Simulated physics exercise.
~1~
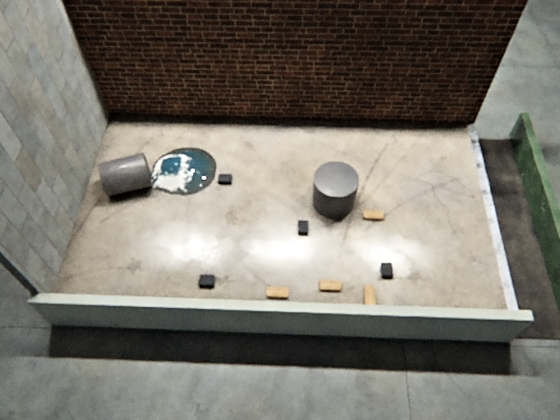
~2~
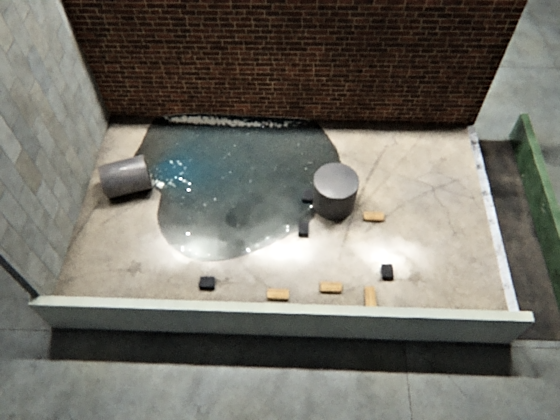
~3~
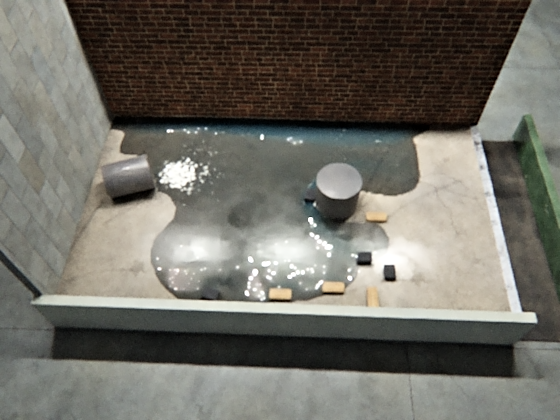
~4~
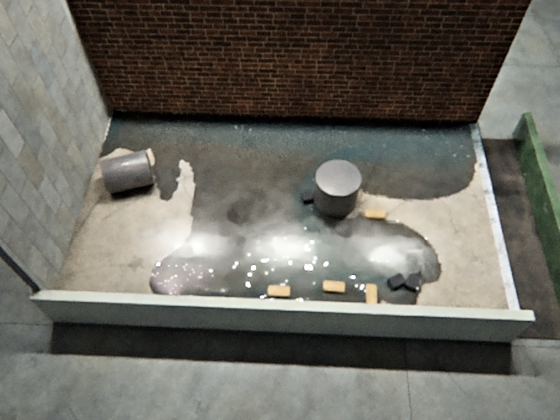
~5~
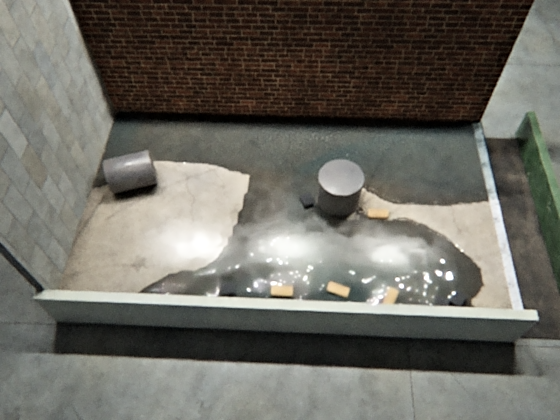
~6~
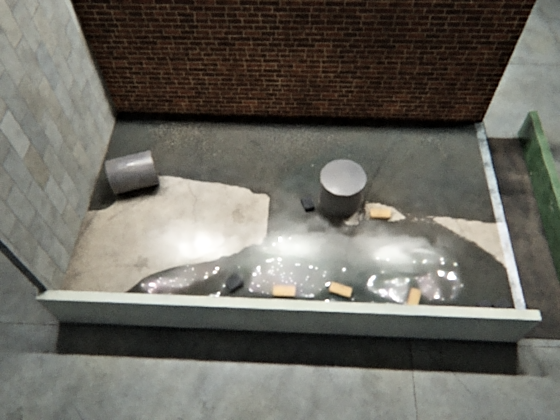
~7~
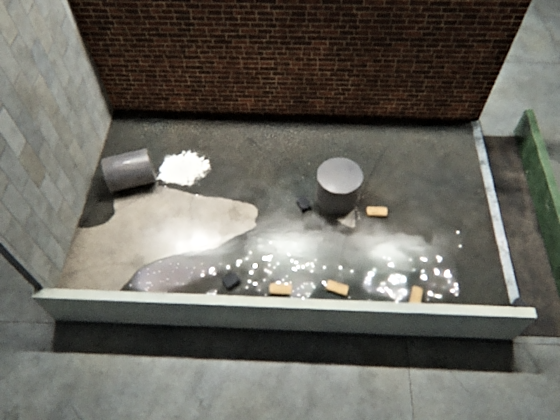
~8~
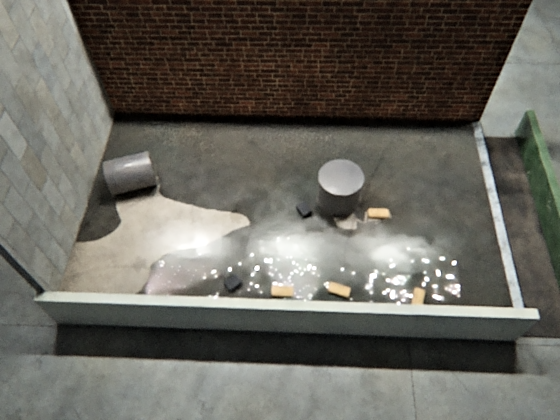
Water spreads across a walled floor, shifting several small blocks before most of it lies wet.
